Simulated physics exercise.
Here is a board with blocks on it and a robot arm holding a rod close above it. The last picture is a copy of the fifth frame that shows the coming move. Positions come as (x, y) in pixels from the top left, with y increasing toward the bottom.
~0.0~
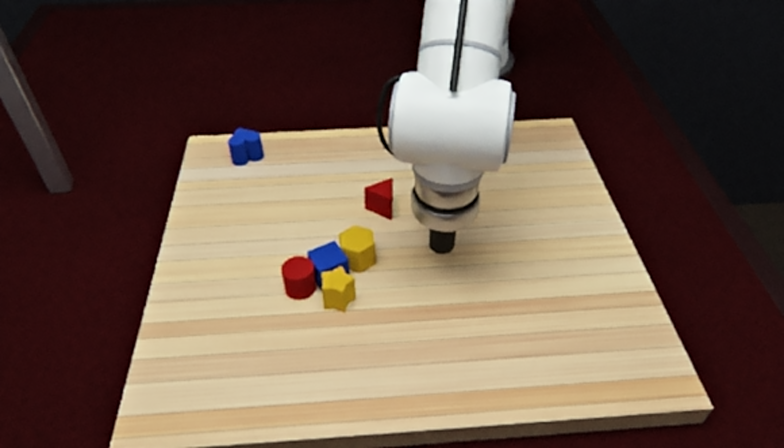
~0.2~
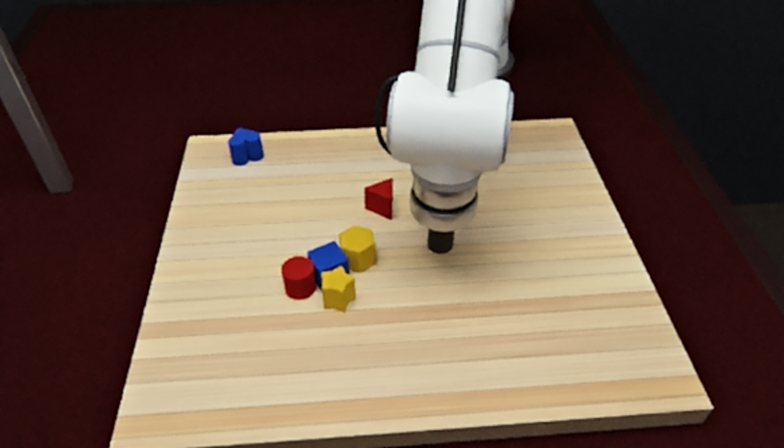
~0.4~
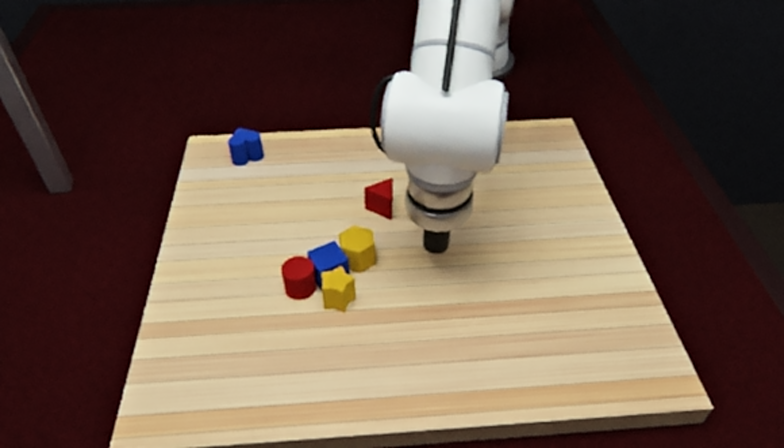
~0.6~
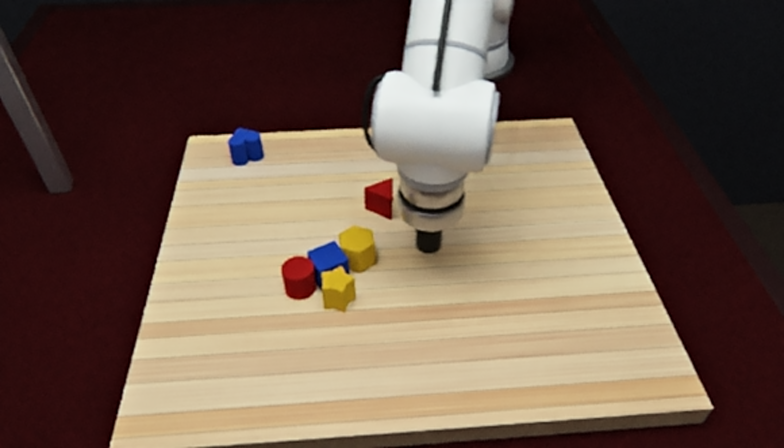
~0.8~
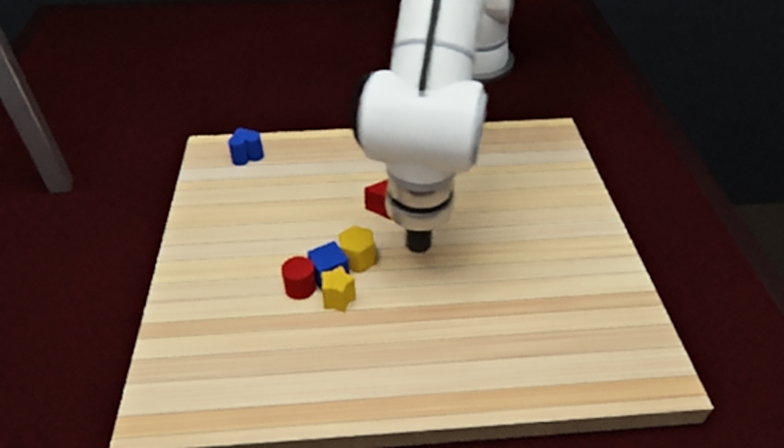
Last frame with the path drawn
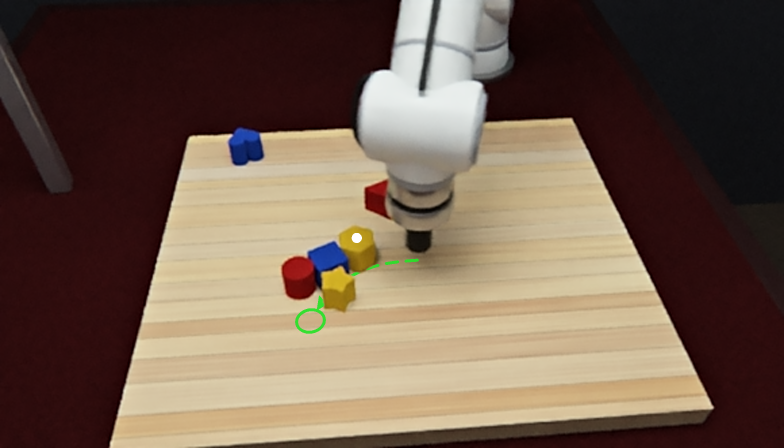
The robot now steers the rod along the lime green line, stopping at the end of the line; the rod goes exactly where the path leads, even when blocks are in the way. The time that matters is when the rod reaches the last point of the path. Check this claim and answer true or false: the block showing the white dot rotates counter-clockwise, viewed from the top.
That claim is false.
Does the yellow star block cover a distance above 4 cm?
In short: Yes.
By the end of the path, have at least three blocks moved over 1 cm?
In short: Yes.
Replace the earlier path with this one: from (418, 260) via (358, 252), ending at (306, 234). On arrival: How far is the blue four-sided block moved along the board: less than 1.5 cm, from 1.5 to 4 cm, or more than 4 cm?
I'd go with 1.5 to 4 cm for this block.
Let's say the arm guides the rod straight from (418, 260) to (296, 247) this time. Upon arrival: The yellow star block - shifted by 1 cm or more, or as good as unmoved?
That one stays where it is.
The drawn path runs from (418, 260) over (374, 267) and (336, 287) to (311, 321); the dot is on the yellow six-sided block.
What follows on the original path. One third of the way, rod (372, 251); red disc (292, 270); blue four-sided block (320, 254), turned 20° anticlockwise; yellow six-sided block (344, 236), turned 25° clockwise.
Two thirds of the way, rod (334, 272); red disc (285, 273); blue four-sided block (309, 255), turned 30° anticlockwise; yellow star block (330, 290), turned 30° anticlockwise; yellow six-sided block (335, 235), turned 55° clockwise.
At the end, rod (308, 305); red disc (285, 273); blue four-sided block (309, 255), turned 25° anticlockwise; yellow star block (323, 318), turned 85° anticlockwise; yellow six-sided block (335, 235), turned 55° clockwise.
